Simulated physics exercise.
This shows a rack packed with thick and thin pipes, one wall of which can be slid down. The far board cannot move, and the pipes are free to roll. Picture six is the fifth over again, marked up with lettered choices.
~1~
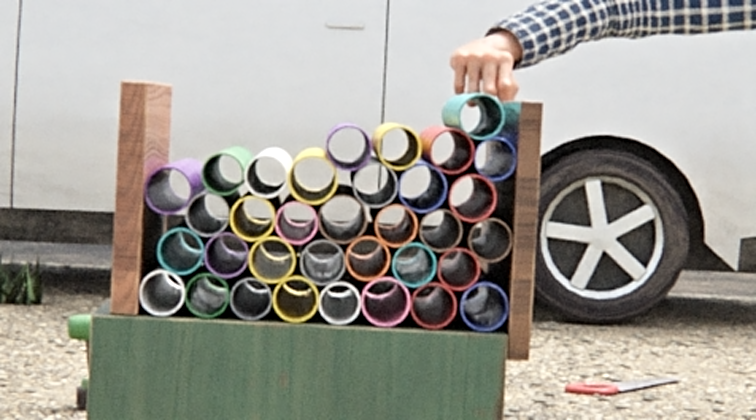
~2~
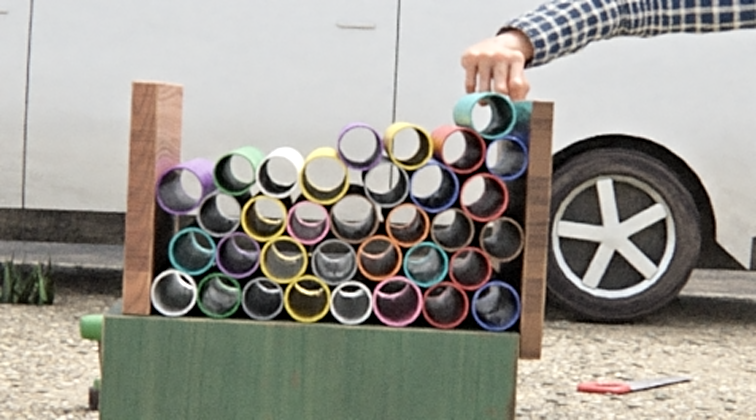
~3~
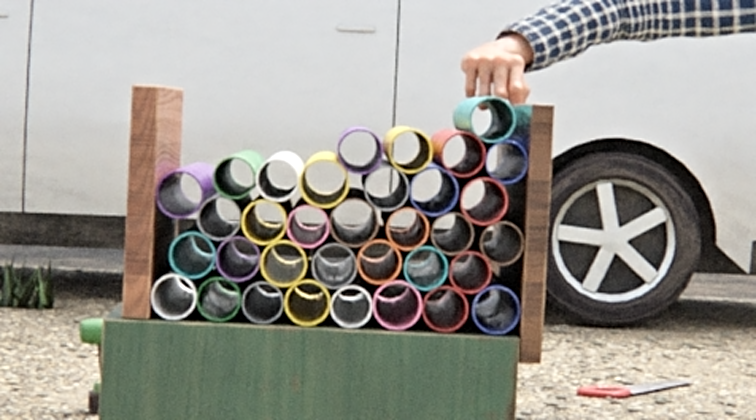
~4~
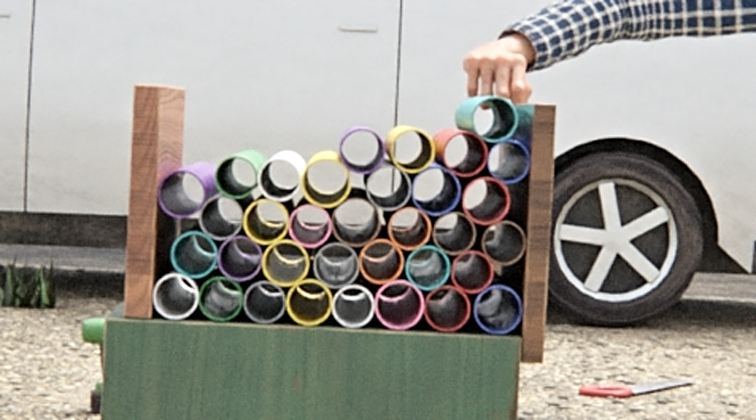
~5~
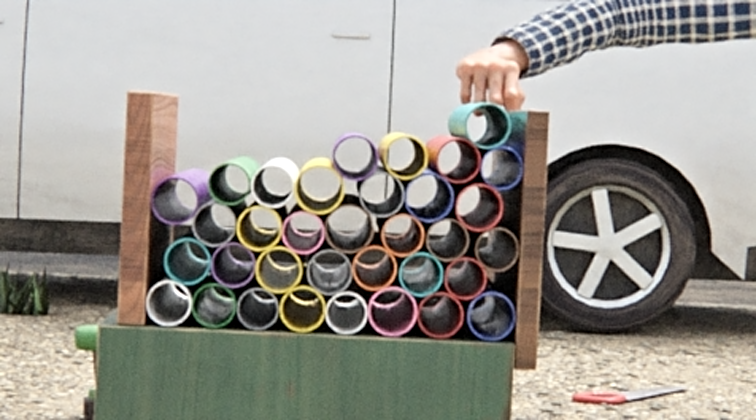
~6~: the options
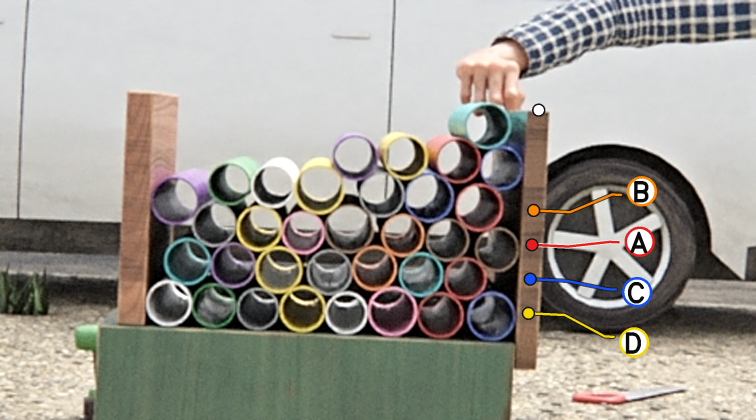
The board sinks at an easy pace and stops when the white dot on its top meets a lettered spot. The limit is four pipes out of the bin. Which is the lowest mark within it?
Stop at C.
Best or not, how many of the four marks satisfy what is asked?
The number is three.
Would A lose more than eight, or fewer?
At A, fewer than eight.
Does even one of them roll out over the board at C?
Yes.
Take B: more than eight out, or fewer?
It loses fewer than eight.
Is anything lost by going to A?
Yes.
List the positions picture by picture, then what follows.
In the first frame, a pink pipe (296, 223); a grey pipe (207, 214); a green pipe (223, 174).
In the second frame, a green pipe (234, 174); side board (519, 219).
In the third frame, a white pipe (173, 297); a pink pipe (397, 305).
In the fourth frame, a brown pipe (504, 243); an orange pipe (410, 228).
In the fifth frame, a pink pipe (303, 233); a grey pipe (214, 224); a green pipe (230, 184).
On the marked copy, A at (532, 245); B at (534, 211); C at (530, 279); D at (528, 314); the white dot at (539, 110).
Taking C. A third of the way, top of the board (523, 185).
Two thirds of the way, top of the board (519, 273).
When it is over, top of the board (519, 278), two out over the board.
As for the rest, A two out over the board; B none out over the board; D five out over the board.
